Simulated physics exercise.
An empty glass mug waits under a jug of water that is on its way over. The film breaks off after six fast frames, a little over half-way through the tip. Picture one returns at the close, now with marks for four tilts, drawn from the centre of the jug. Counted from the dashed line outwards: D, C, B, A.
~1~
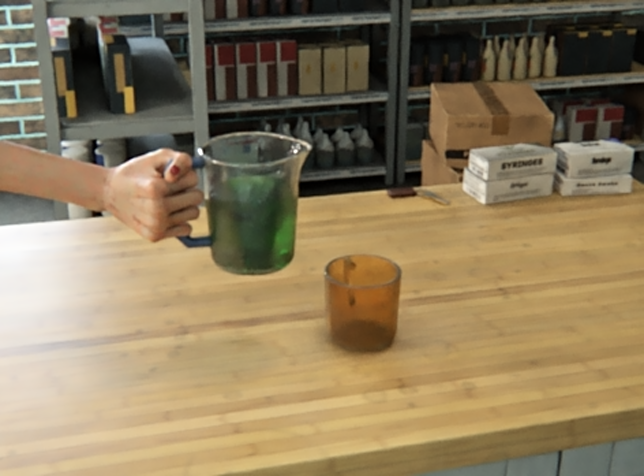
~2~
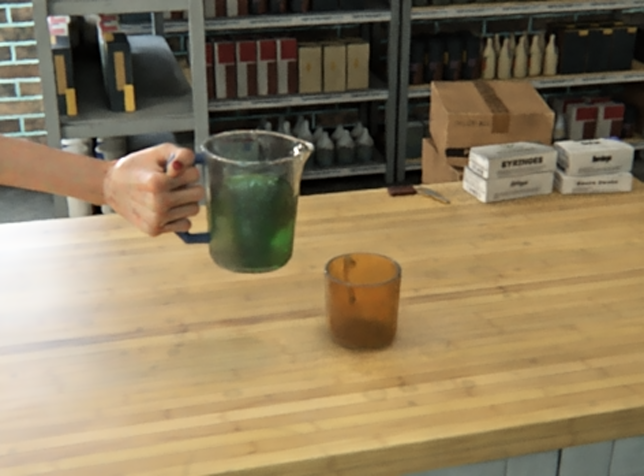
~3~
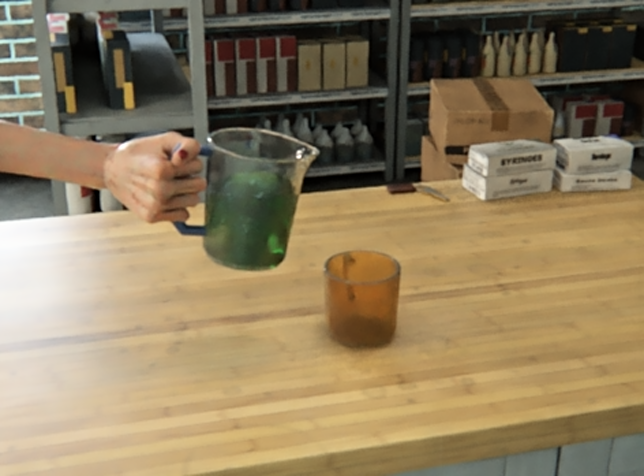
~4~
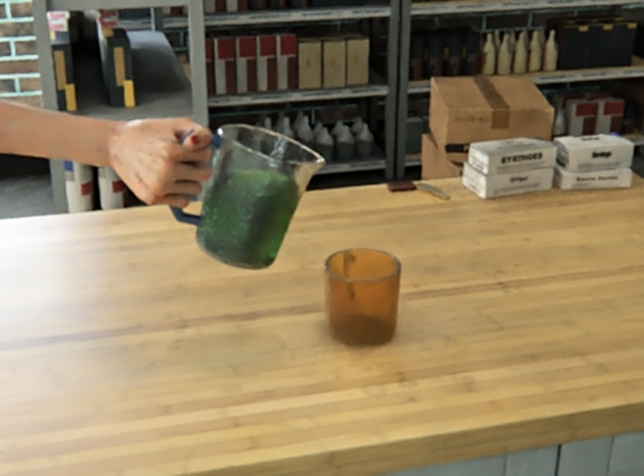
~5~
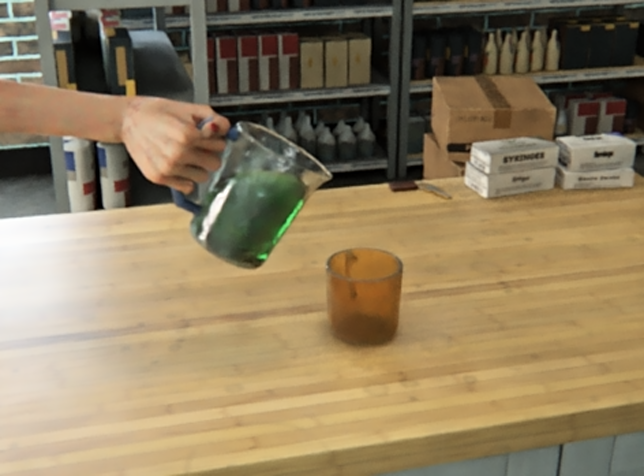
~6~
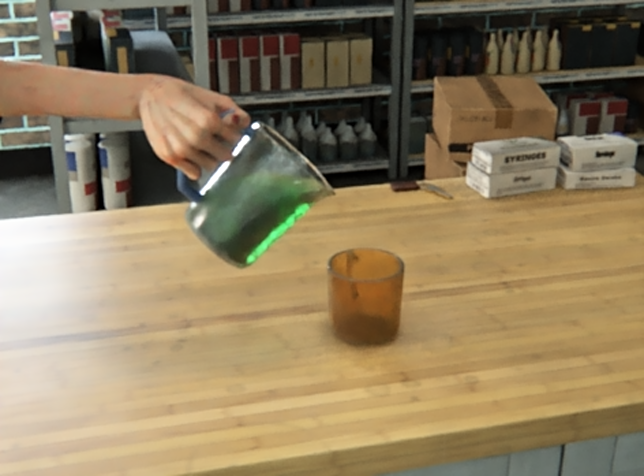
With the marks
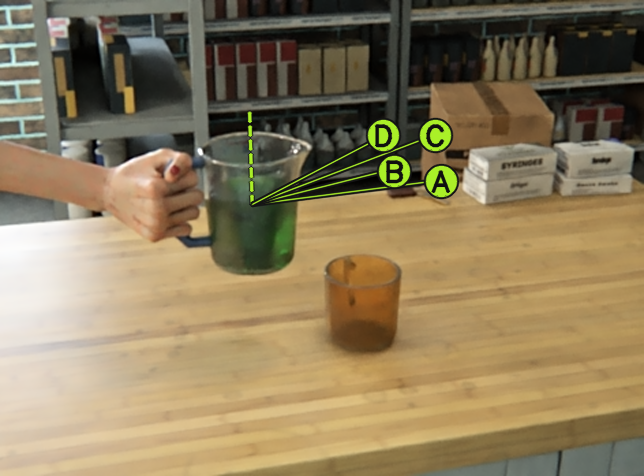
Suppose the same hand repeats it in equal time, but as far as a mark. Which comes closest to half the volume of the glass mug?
The answer is tilt D.
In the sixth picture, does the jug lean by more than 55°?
No, it does not.
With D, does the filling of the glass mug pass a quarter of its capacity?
Yes, it does.
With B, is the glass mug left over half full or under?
Over.
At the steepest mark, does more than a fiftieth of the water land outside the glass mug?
Yes.
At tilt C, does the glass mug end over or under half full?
Over half.
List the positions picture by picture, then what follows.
Upright, lip at (309, 146); rim of the glass mug round (363, 270); nothing has left yet.
Tipped about 2°, lip at (312, 146); nothing has left yet.
Tipped about 9°, lip at (316, 151); nothing has left yet.
Tipped about 19°, lip at (323, 160); nothing has left yet.
Tipped about 31°, lip at (330, 174); nothing has left yet.
Tipped about 44°, lip at (333, 191); nothing has left yet.
On the marked copy, A at (424, 182); B at (376, 173); C at (419, 140); D at (368, 143).
With A, the glass mug is filled to the brim; 10 % of the water is spilt.
With B, the glass mug ends with about 89 % of what it can hold; 4 % of the water is spilt.
With C, the glass mug ends with about 72 % of what it can hold.
With D, the glass mug ends with about 50 % of what it can hold.
